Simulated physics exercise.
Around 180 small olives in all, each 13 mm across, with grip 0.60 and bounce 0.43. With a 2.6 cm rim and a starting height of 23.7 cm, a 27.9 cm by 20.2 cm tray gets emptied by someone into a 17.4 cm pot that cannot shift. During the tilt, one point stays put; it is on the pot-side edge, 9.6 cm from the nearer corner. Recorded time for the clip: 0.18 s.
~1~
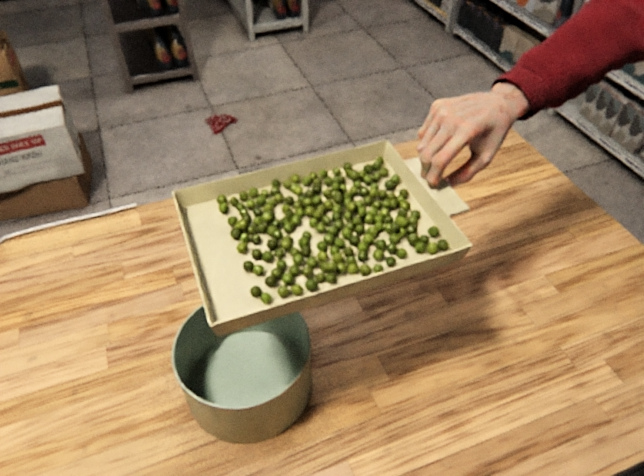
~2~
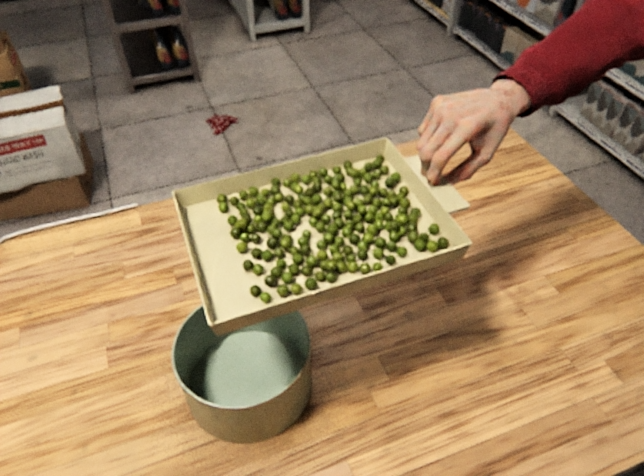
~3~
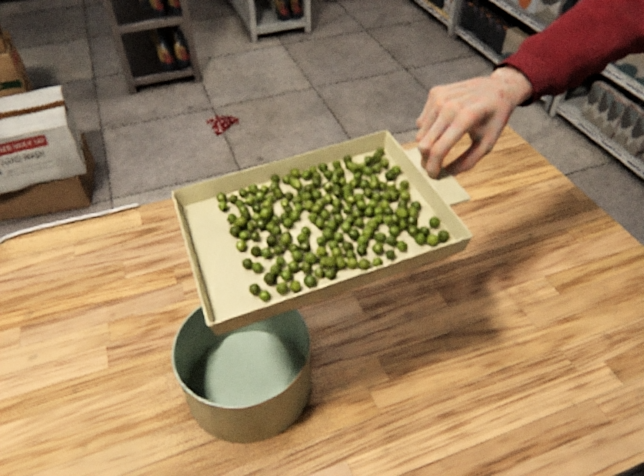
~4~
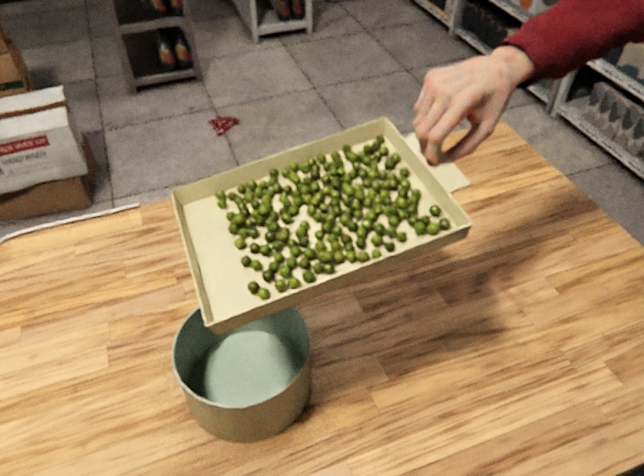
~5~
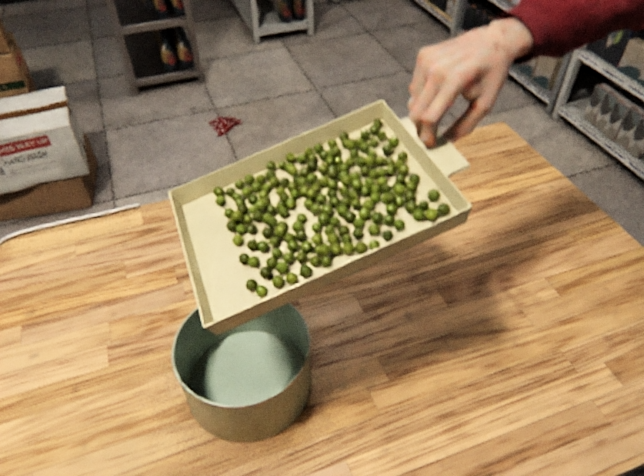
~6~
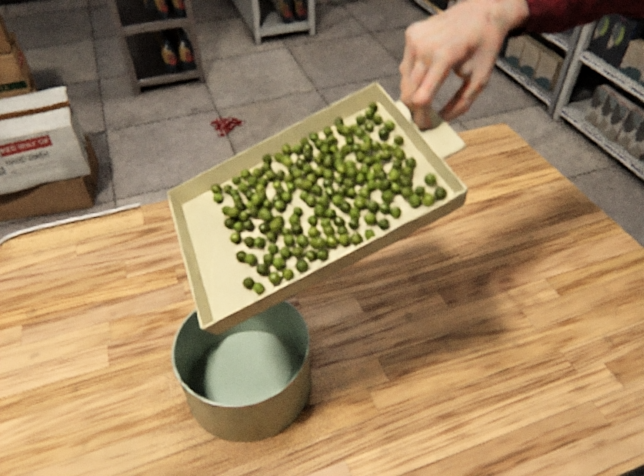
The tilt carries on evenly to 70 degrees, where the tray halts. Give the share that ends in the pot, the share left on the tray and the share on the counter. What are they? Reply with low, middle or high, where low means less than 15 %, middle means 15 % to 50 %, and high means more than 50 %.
My answer: Pot - low; tray - middle; counter - high.
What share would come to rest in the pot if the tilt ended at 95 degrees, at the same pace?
In that case, near 5 percent.
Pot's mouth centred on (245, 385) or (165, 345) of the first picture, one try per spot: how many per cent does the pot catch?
Estimates: 5 % and 35 %, in that order.
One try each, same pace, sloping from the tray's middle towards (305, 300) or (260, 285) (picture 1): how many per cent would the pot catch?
The share comes to about 10 in a hundred, then about 5 in a hundred.
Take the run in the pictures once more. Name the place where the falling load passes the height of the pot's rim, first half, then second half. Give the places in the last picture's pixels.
At roughly (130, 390) first, later on at (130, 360).
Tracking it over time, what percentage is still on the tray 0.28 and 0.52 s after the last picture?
In turn: 100, 45.
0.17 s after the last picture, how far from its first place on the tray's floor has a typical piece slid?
By then it sits near 2 cm from where it began.
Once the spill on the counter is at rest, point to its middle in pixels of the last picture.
Roughly at pixel (92, 430) in the last view.
Then, 0.17 s after the last picture, tilt 47 degrees; the tray holds 100 %, the pot 0 %.
Then, 0.28 s after the last picture, tilt 64 degrees; the tray holds 100 %, the pot 0 %.
Then, 0.52 s after the last picture, tilt 70 degrees; the tray holds 45 %, the pot 0 %.
In the end, pot 0 %, tray 40 %, counter 60 %.
